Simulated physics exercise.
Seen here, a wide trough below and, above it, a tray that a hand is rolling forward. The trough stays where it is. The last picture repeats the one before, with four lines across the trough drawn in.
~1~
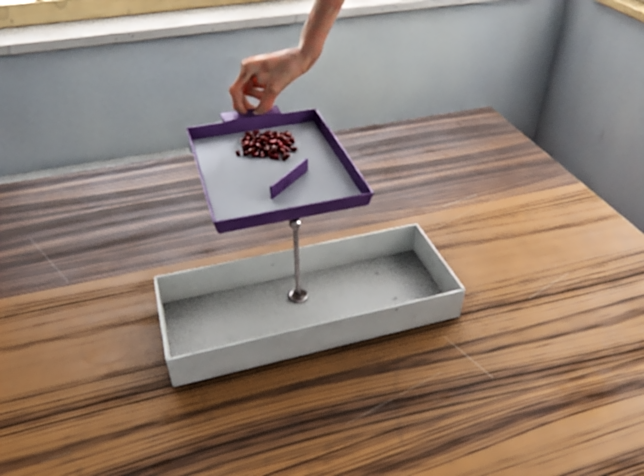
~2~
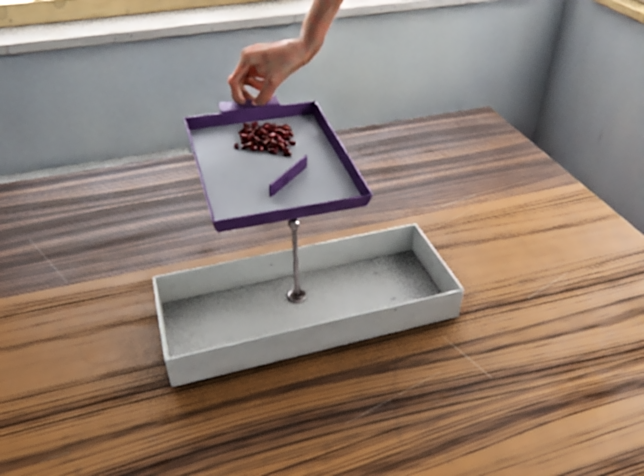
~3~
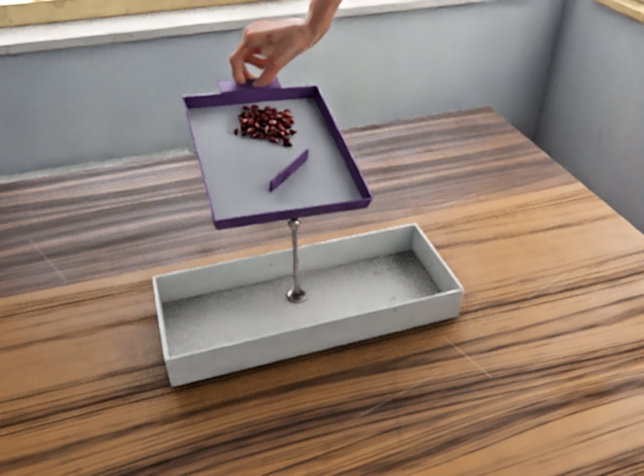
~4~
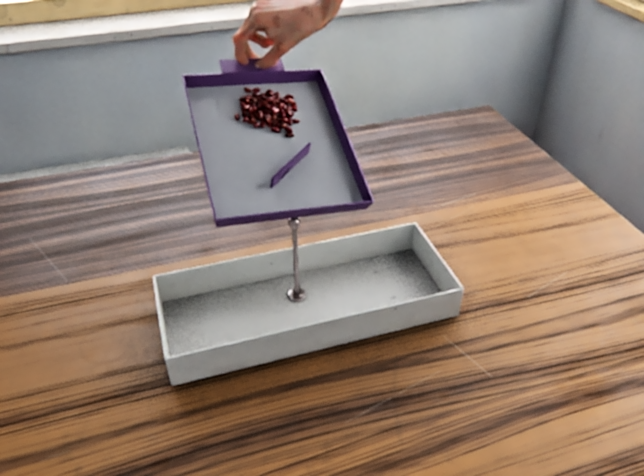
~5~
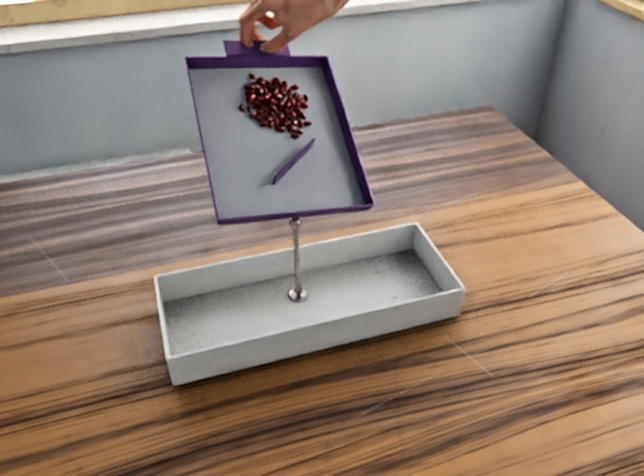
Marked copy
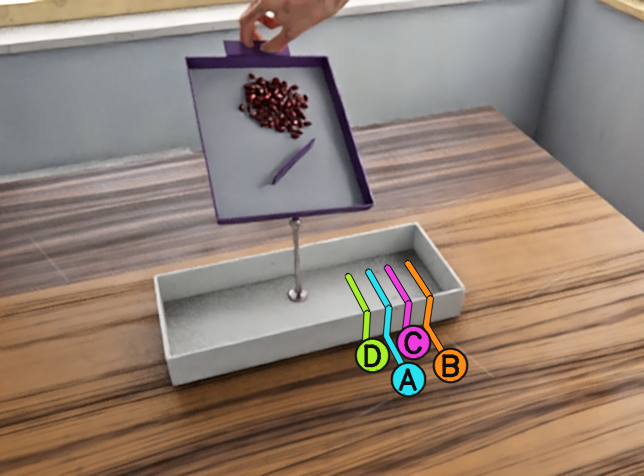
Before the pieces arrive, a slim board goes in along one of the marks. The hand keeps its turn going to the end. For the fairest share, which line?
Choose D.
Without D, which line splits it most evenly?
It is A.
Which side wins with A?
The left side.
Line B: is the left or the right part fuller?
The left side.
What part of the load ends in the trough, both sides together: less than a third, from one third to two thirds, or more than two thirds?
It is more than two thirds.
On the marked copy, line A crosses the front rim at (388, 306); line B crosses the front rim at (429, 296); line C crosses the front rim at (408, 301); line D crosses the front rim at (366, 311).
If A is chosen, of what is caught, most on the left of the divider, about a quarter on the right.
If B is chosen, of what is caught, all on the left of the divider, none on the right.
If C is chosen, of what is caught, nearly all on the left of the divider, a stray few on the right.
If D is chosen, of what is caught, about two thirds on the left of the divider, about a third on the right.
